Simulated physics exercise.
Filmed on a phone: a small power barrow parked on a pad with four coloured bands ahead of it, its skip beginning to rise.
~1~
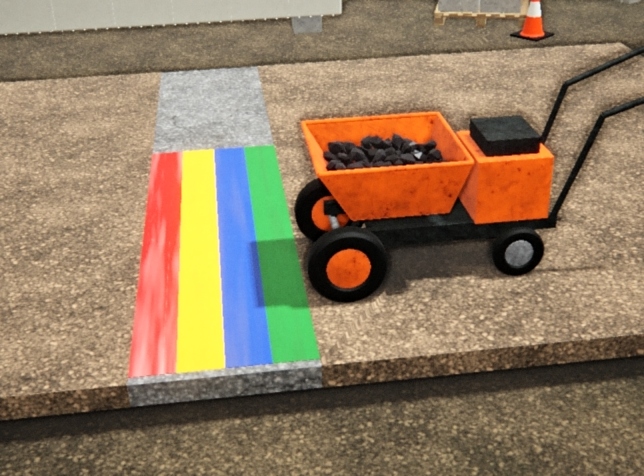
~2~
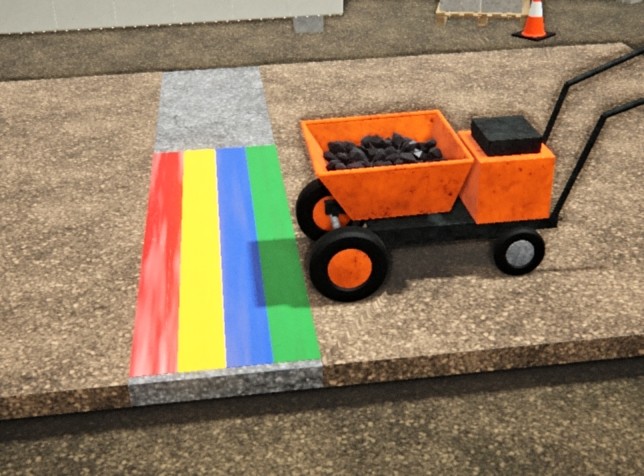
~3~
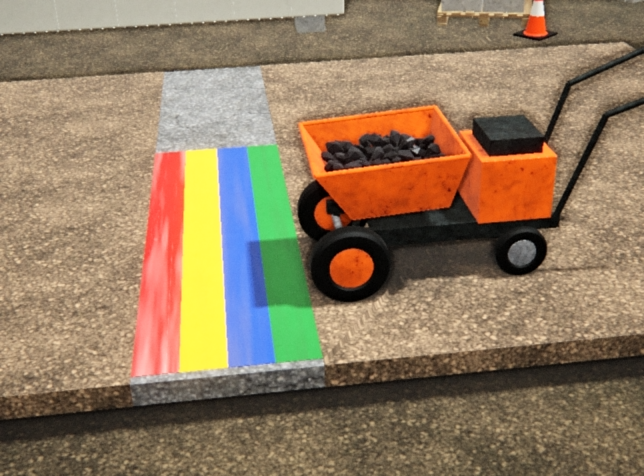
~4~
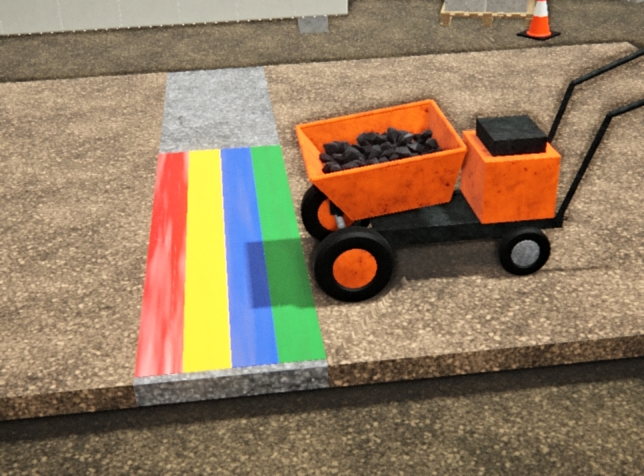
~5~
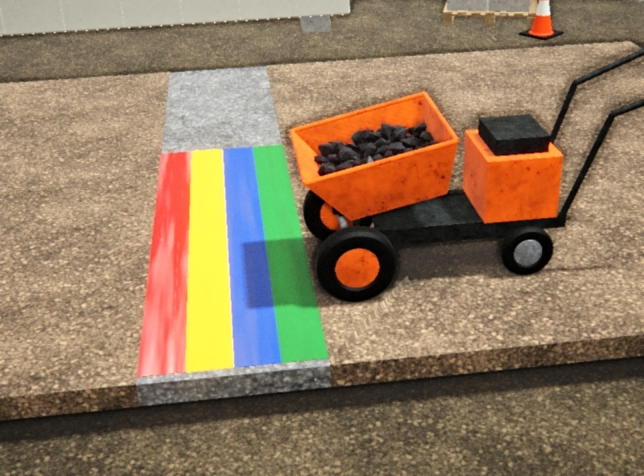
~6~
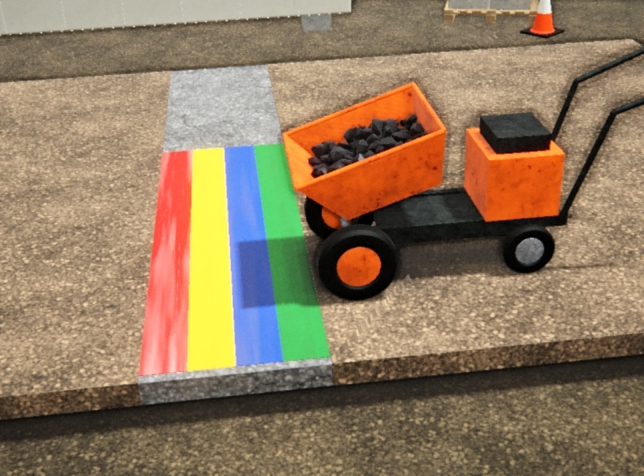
The footage shows a small orange power barrow loaded with dark lumps, standing beside red, yellow, blue and green bands; its skip, level at first, gradually tilts toward the bands on the left while the load stays inside.
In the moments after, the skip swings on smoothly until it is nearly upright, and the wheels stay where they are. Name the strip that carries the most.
Most covered: The yellow band.
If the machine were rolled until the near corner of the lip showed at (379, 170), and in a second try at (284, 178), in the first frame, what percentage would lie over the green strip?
First some 40, then 0 per cent.
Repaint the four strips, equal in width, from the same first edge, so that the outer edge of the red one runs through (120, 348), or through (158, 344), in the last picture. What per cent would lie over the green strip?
About 0 and 0 per cent.
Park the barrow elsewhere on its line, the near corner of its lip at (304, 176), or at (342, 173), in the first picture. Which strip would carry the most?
One: That yellow strip. Two: Blue.
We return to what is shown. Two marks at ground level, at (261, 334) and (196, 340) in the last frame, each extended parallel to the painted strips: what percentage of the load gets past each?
Roughly 90 per cent, and 30 per cent.
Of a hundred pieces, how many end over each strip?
Green strip: 0 %, blue strip: 25 %, yellow strip: 40 %, red strip: 15 %.
Soon, skip tipped steeply; all in the skip.
A while on, skip tipped right over; nearly all in the skip; a small part over the blue strip; a small part over the yellow strip.
Towards the end, skip tipped right over; about a third in the skip; about a quarter over the blue strip; about a third over the yellow strip; a small part over the red strip; a stray few off the paint.
Finally, skip tipped right over; a small part in the skip; a stray few over the green strip; about a quarter over the blue strip; about a third over the yellow strip; about a quarter over the red strip; a small part off the paint.
